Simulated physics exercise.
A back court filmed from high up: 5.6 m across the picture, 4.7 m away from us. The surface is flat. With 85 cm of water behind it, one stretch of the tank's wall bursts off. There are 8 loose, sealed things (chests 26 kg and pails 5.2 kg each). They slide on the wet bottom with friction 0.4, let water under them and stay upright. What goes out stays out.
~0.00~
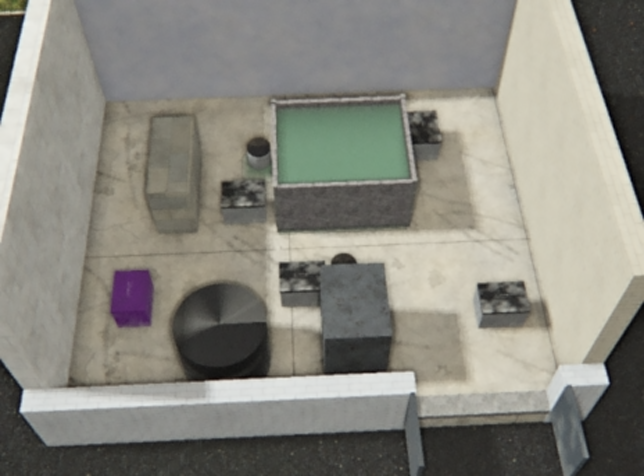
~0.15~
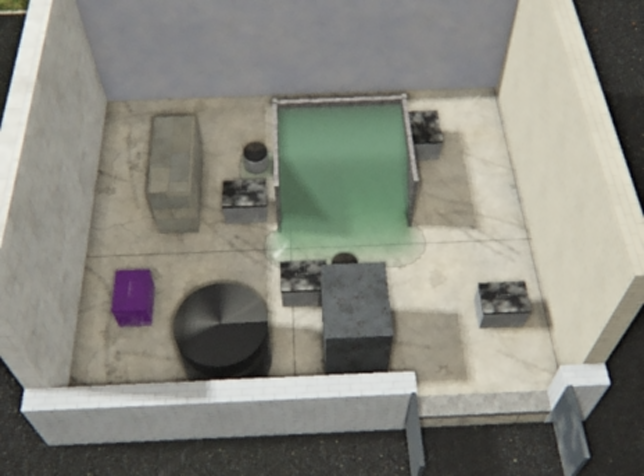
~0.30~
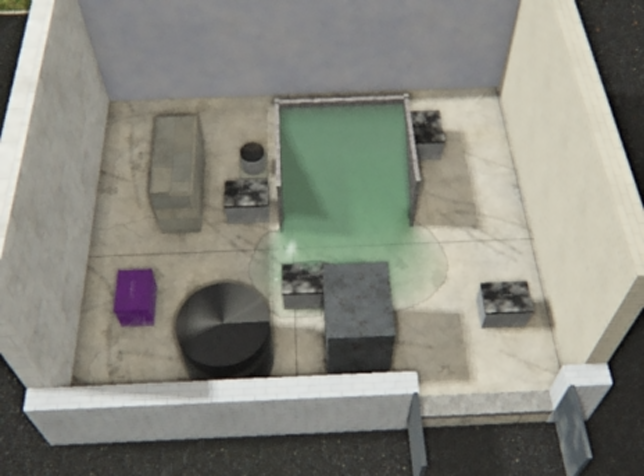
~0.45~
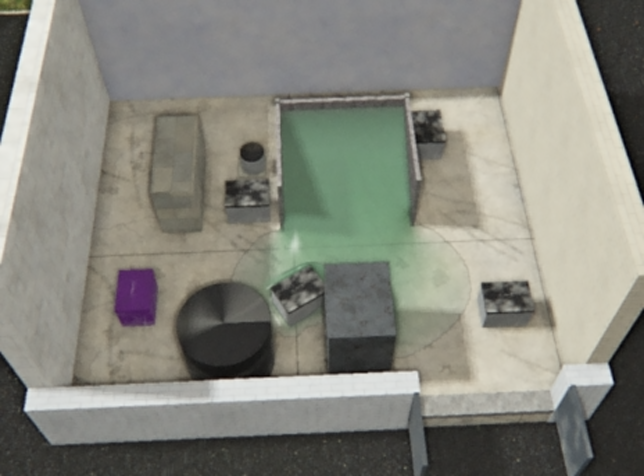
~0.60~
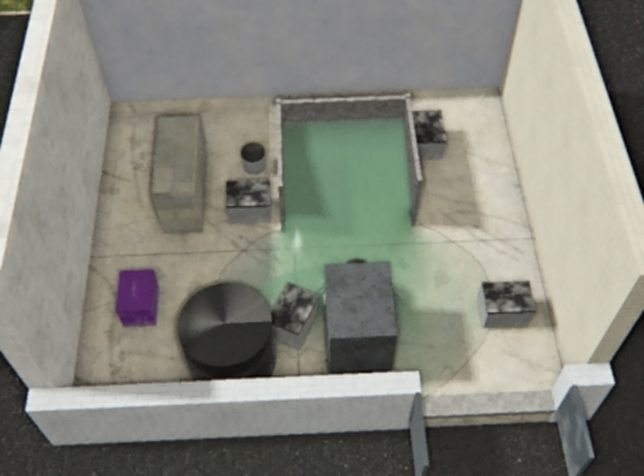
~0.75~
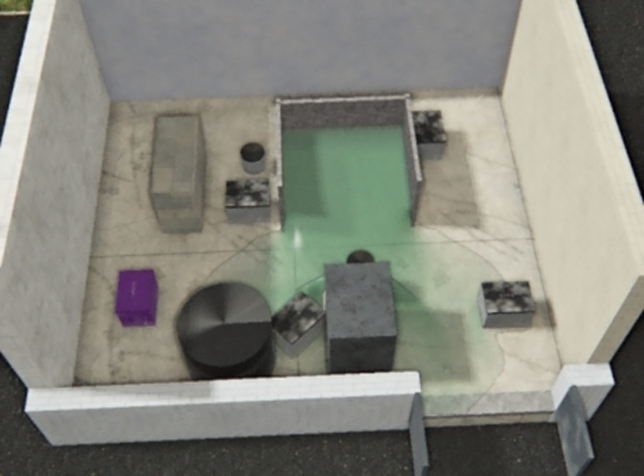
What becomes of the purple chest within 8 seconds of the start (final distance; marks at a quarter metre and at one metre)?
Purple chest is nudged along.
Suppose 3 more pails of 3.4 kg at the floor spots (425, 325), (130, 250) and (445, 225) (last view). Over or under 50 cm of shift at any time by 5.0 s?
In turn: Past it, past it, under.
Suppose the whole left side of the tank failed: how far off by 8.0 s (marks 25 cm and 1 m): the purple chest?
Then the purple chest slides a little.
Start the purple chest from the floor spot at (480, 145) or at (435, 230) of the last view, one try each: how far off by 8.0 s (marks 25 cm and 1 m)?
In turn: It barely shifts; it barely shifts.
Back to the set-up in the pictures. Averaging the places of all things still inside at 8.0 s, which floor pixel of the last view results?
At about (304, 206).
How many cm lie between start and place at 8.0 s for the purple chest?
About 40 cm.
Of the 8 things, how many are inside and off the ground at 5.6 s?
I count 0.
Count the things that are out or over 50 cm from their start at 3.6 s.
2 of them.
After 1.6 s the purple chest is near (101, 289), 0.4 m from its start, aground; 0 of 8 are out; 2 afloat.
After 3.6 s the purple chest is near (96, 292), 0.4 m from its start, afloat; 1 of 8 are out; 1 afloat.
After 5.6 s the purple chest is near (102, 310), 0.4 m from its start, aground; 1 of 8 are out; 0 afloat.
After 8.0 s the purple chest is near (102, 310), 0.4 m from its start, aground; 1 of 8 are out; 0 afloat.
